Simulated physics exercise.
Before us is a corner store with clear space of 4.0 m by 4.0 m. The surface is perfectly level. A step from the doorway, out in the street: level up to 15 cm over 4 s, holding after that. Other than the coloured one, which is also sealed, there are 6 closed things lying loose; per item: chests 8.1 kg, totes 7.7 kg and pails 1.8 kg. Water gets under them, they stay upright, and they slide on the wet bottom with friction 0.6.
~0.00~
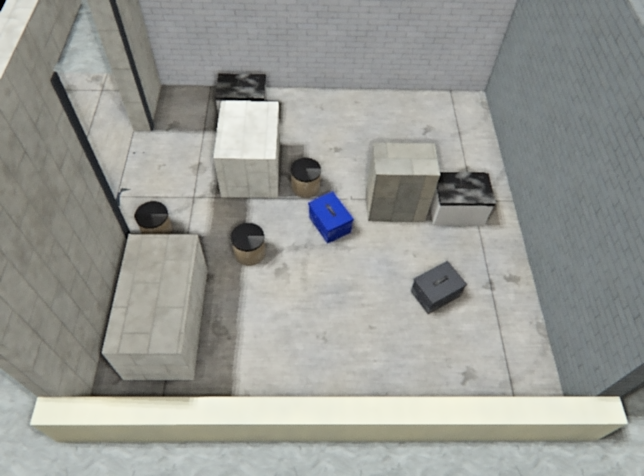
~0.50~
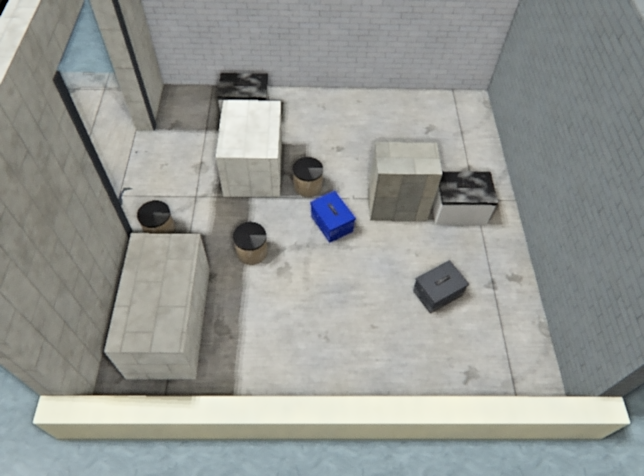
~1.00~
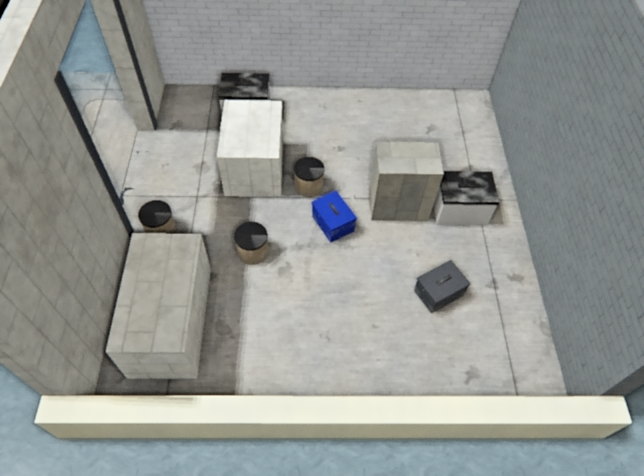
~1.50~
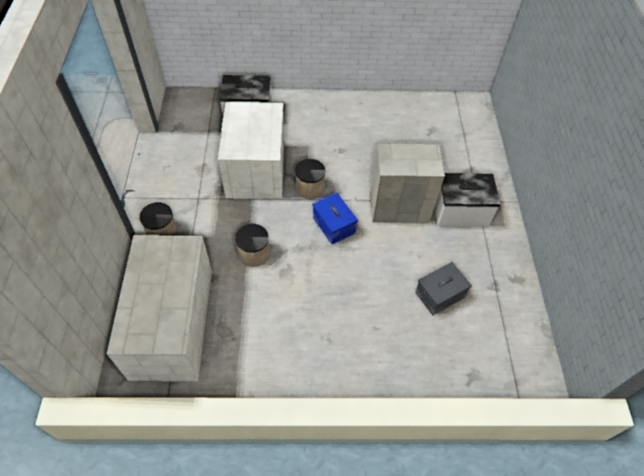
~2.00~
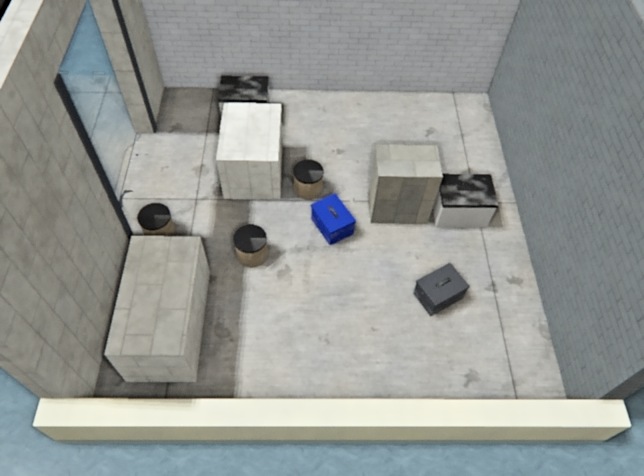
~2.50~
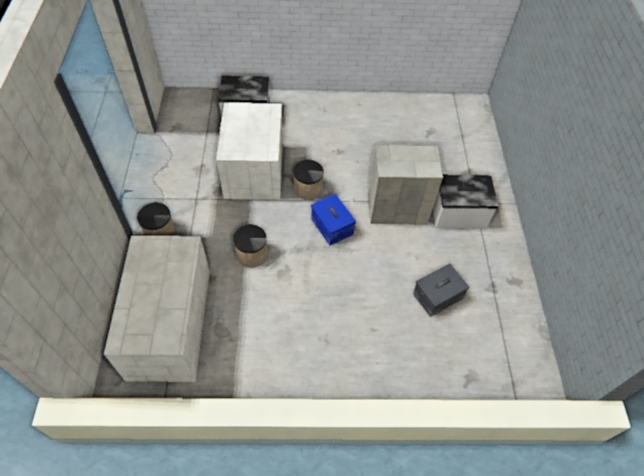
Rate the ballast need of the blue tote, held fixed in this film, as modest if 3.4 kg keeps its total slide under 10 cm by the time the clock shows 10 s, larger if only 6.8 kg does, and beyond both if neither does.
Ballast need: Larger.
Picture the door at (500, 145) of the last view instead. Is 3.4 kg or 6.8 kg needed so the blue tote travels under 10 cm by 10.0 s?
With that change, the big one is needed.
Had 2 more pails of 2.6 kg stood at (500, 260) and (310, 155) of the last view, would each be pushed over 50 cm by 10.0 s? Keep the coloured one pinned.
The first is not as far, the second not as far.
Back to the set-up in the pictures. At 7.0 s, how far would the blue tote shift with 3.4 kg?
Around 20 centimetres out of place.
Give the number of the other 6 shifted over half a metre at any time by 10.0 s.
2.
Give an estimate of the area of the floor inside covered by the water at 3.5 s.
Wet area: Approx. 1.0 m2.
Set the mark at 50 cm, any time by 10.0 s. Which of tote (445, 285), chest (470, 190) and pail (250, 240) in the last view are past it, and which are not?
Below, below, beyond.
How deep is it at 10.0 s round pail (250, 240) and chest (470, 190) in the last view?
First about 4 cm, second about 4 cm.
After 3.5 s the blue tote would be 0 cm from its start with 3.4 kg and 0 cm from its start with 6.8 kg; 0 cm of water round it then.
After 4.5 s the blue tote would be 0 cm from its start with 3.4 kg and 0 cm from its start with 6.8 kg; 0 cm of water round it then.
After 7.0 s the blue tote would be 23 cm from its start with 3.4 kg and 0 cm from its start with 6.8 kg; 2 cm of water round it then.
After 10.0 s the blue tote would be 23 cm from its start with 3.4 kg and 0 cm from its start with 6.8 kg; 4 cm of water round it then.
